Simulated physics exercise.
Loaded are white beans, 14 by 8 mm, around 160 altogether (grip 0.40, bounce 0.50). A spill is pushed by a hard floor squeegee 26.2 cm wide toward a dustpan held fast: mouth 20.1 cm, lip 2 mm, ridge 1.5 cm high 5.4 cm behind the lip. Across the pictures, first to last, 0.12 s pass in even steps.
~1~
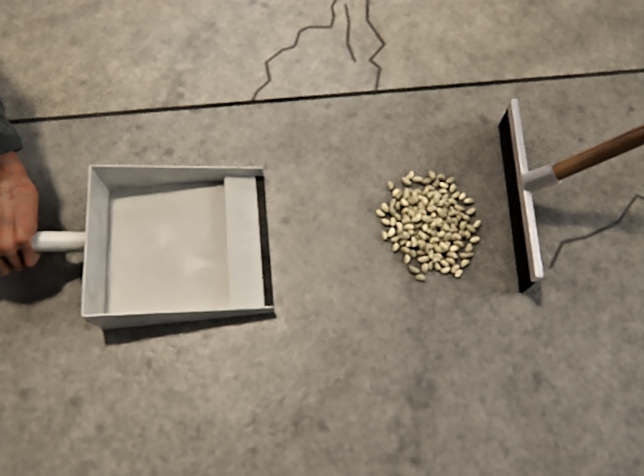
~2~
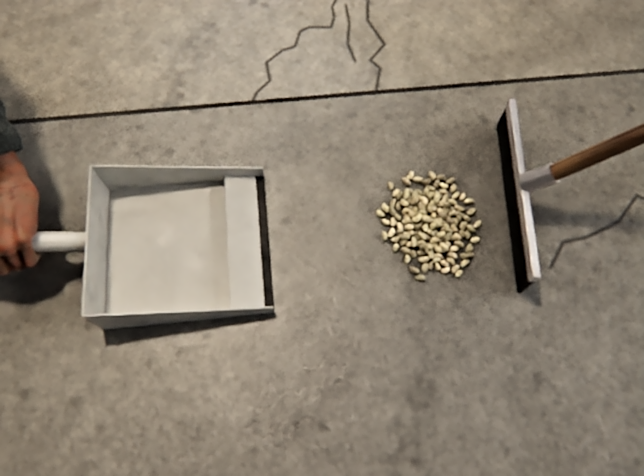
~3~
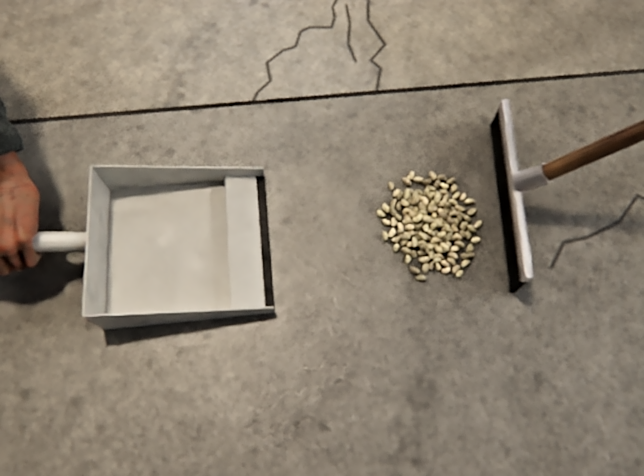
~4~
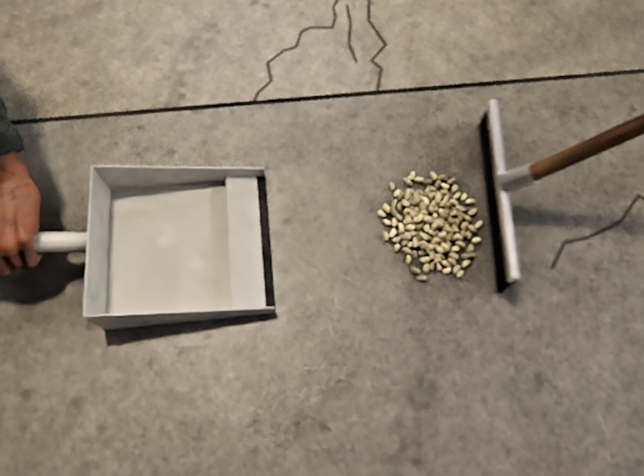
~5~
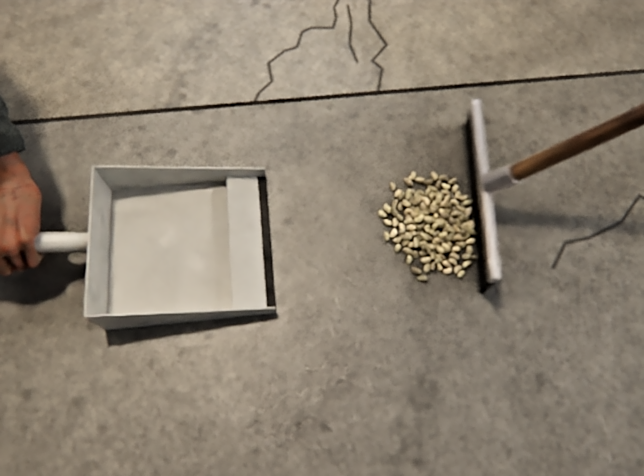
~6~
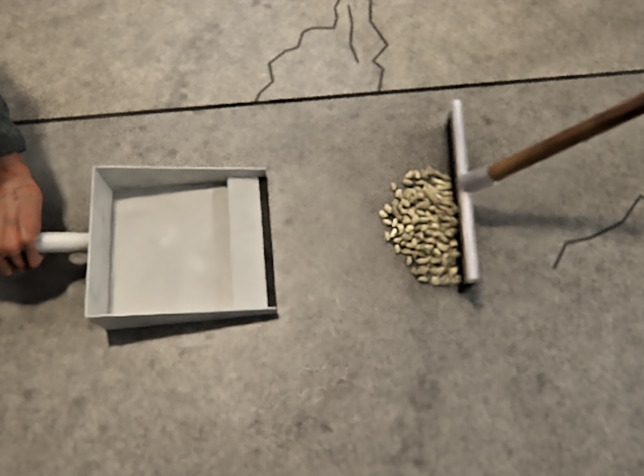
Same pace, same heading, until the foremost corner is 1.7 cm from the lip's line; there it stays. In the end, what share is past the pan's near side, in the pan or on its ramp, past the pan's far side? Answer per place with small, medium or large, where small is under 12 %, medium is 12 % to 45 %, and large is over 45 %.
Near side small, pan large, far side medium.
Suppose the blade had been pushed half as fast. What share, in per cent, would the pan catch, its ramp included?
Then around 35 per cent.
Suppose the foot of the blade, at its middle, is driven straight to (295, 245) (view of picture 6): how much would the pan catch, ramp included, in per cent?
Roughly 50 %.
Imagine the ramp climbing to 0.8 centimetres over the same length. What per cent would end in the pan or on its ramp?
I'd expect close to 50 per cent.
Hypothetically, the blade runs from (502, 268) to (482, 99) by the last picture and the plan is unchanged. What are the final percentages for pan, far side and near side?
Pan 25 % / far 35 % / near 5 %.
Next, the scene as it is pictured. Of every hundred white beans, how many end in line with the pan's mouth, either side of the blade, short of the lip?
Roughly 25 percent.
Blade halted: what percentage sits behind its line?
My guess is close to 0 per cent.
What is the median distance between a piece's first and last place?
Around 28 centimetres.
Then, 0.11 s after the last picture, middle of the blade 13 cm from the lip; 0 % over the lip, far side 10 %, near side 5 %.
Then, 0.18 s after the last picture, middle of the blade 5 cm from the lip; 0 % over the lip, far side 15 %, near side 5 %.
Then, 0.39 s after the last picture, middle of the blade 3 cm from the lip; 50 % over the lip, far side 20 %, near side 5 %.
In the end, near side 5 %, pan 50 %, far side 20 %, in front of the lip or behind the blade 25 %.
